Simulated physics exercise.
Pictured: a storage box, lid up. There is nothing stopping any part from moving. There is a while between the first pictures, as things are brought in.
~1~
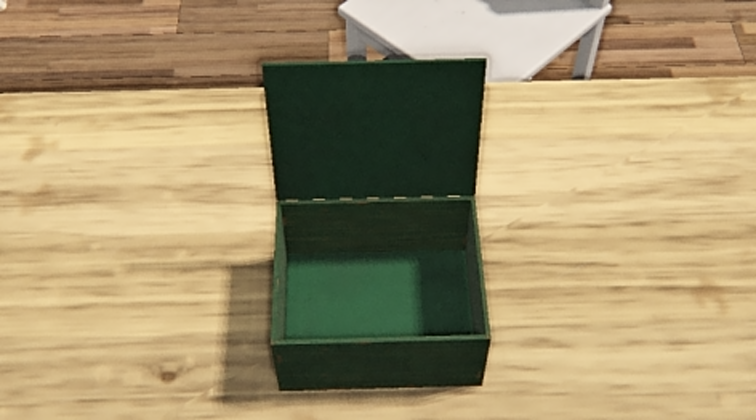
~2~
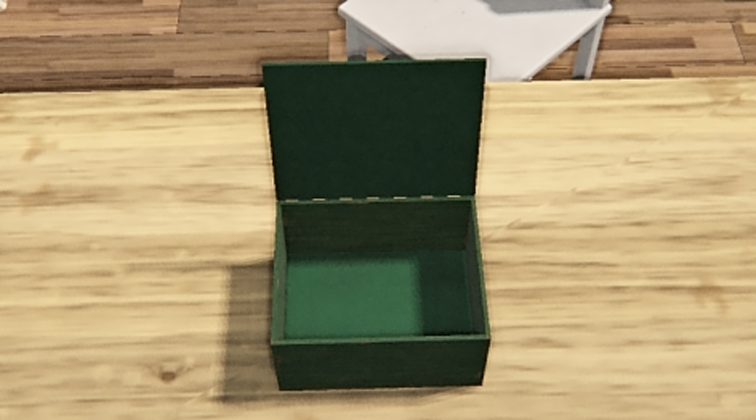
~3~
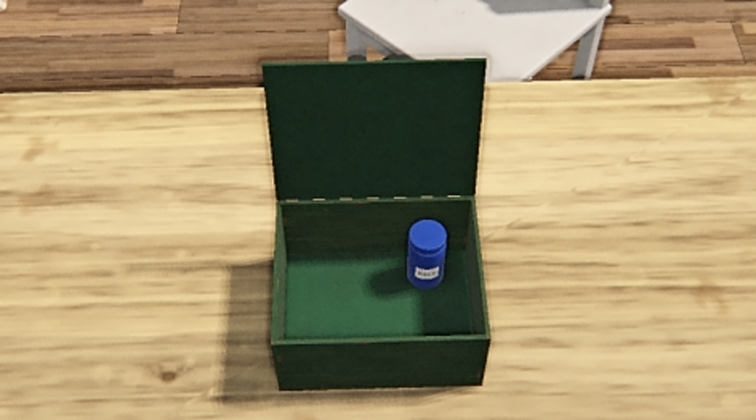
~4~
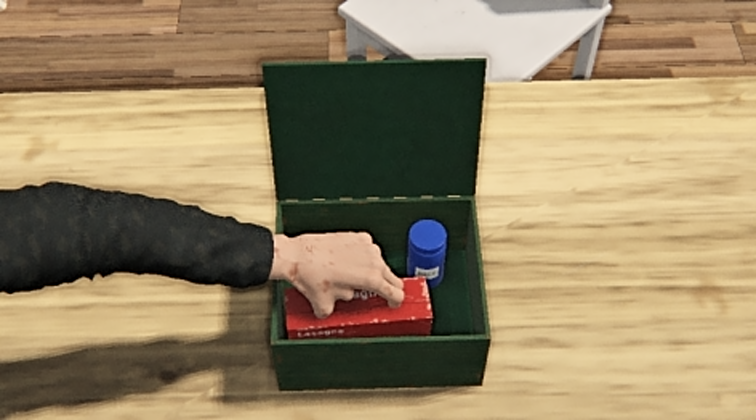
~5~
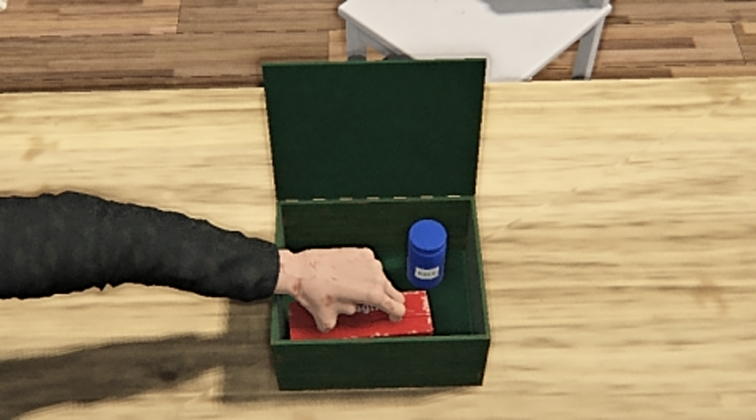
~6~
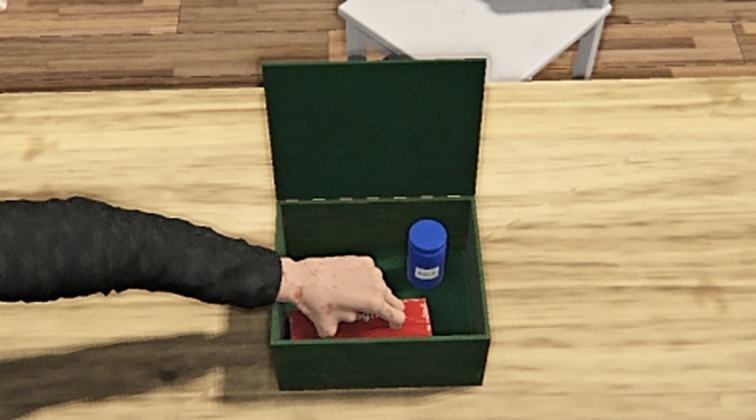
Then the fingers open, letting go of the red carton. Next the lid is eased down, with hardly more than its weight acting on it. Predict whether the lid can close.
Prediction: The lid closes.
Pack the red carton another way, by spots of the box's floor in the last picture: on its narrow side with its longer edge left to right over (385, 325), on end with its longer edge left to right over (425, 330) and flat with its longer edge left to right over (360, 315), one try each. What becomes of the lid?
The first attempt ends with the lid lying shut, the second with it standing open, and the third with it lying shut.
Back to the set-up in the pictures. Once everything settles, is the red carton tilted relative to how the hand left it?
Result: It remains as it was set.
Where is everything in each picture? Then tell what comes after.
In the first frame, the last thing is not in view yet.
In the second frame, the last thing is not in view yet.
In the third frame, the last thing is not in view yet; blue shaker (426, 255).
The fourth frame shows on its way; red carton (358, 315); blue shaker (426, 255).
The fifth frame shows on its way; blue shaker (426, 255).
The sixth frame shows put in, still held; blue shaker (426, 255).
Then, 1.50 s on from there, lid 66° above the rim.
Then, 1.90 s on from there, lid 24° above the rim.
In the end, lid shut; both unmoved. At the end, from the last picture's camera, red carton near (360, 336).
